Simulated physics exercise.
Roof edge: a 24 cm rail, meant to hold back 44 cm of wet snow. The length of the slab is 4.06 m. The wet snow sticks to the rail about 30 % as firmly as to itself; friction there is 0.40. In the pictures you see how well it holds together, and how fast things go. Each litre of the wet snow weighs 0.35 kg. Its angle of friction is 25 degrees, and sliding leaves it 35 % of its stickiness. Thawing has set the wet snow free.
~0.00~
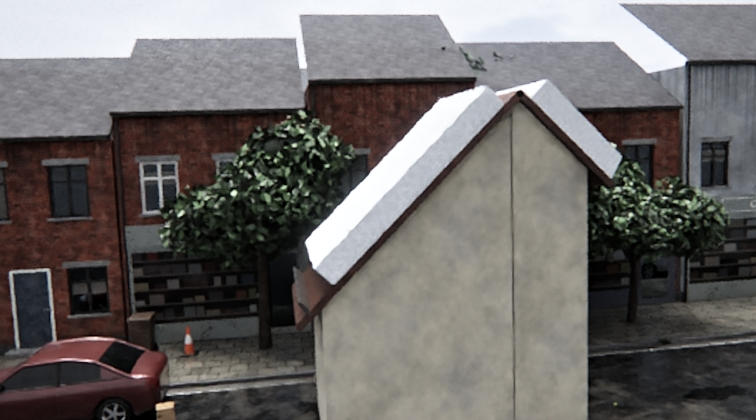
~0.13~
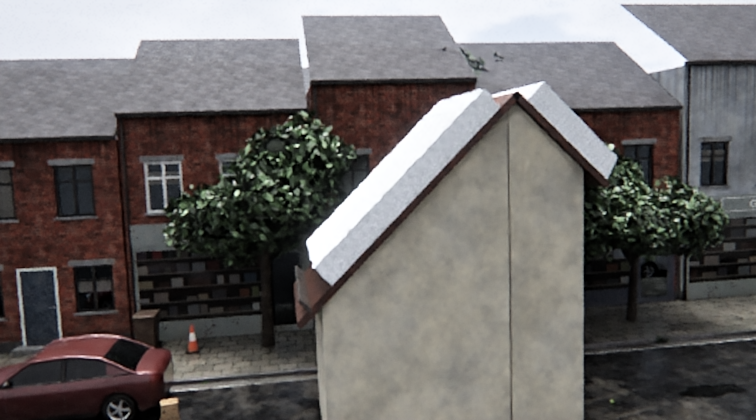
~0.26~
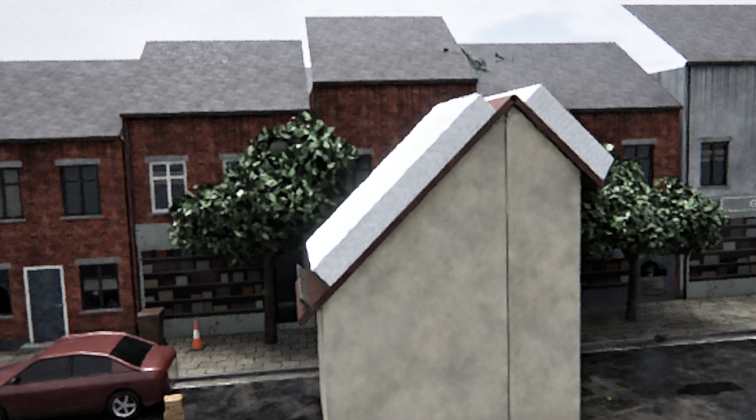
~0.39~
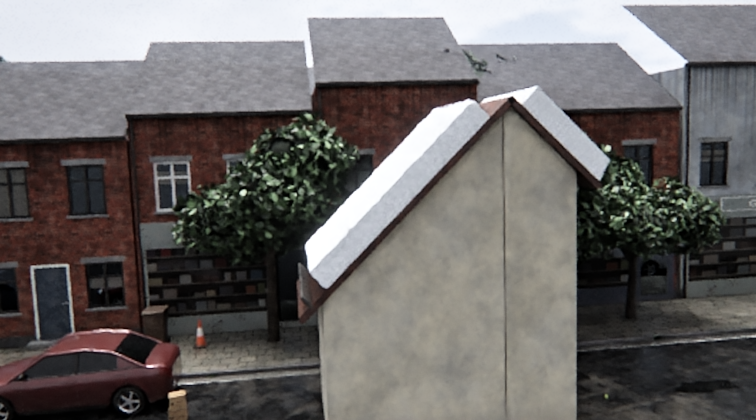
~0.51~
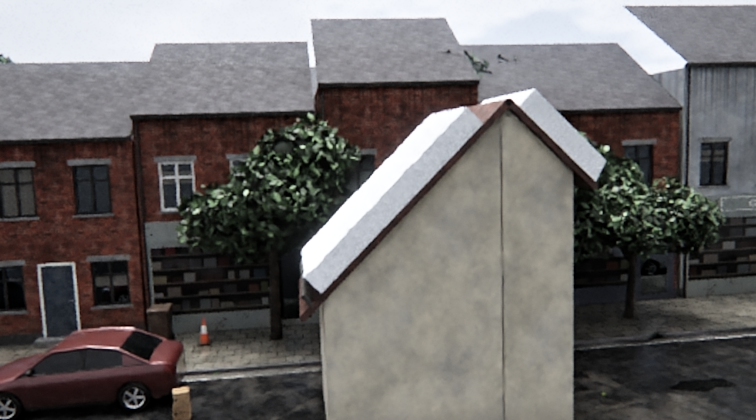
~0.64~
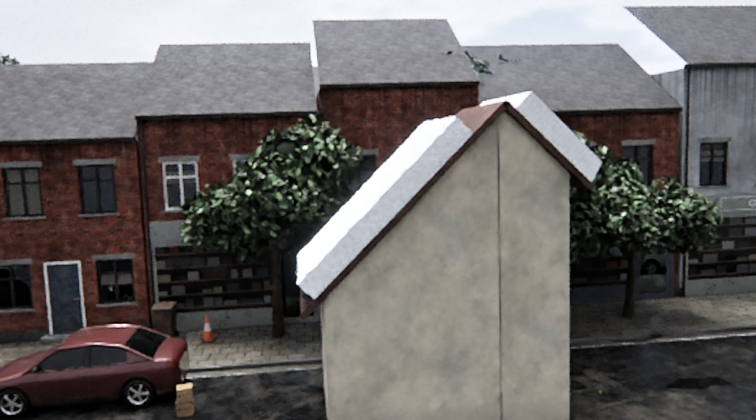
The footage shows a pale gabled building before brick houses, trees and a parked red car, as the view shifts slightly and the white layer on its roof slides slowly down the left slope, its lower end slightly overhanging the edge.
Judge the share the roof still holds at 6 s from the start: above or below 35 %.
Result: Exceeding 35 percent.
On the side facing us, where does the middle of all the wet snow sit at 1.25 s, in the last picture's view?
(350, 242), roughly.
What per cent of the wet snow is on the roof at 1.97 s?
60 per cent.
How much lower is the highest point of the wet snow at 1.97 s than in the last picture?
I'd put it at close to 1.4 m.
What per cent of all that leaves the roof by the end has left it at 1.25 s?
Around 30 per cent.
After 1.25 s, 85 % of the snow is on the roof.
After 1.97 s, 61 % of the snow is on the roof.
After 2.68 s, 52 % of the snow is on the roof.
After 3.40 s, 50 % of the snow is on the roof.
After 6.00 s, at the end, 49 % of the snow is on the roof.
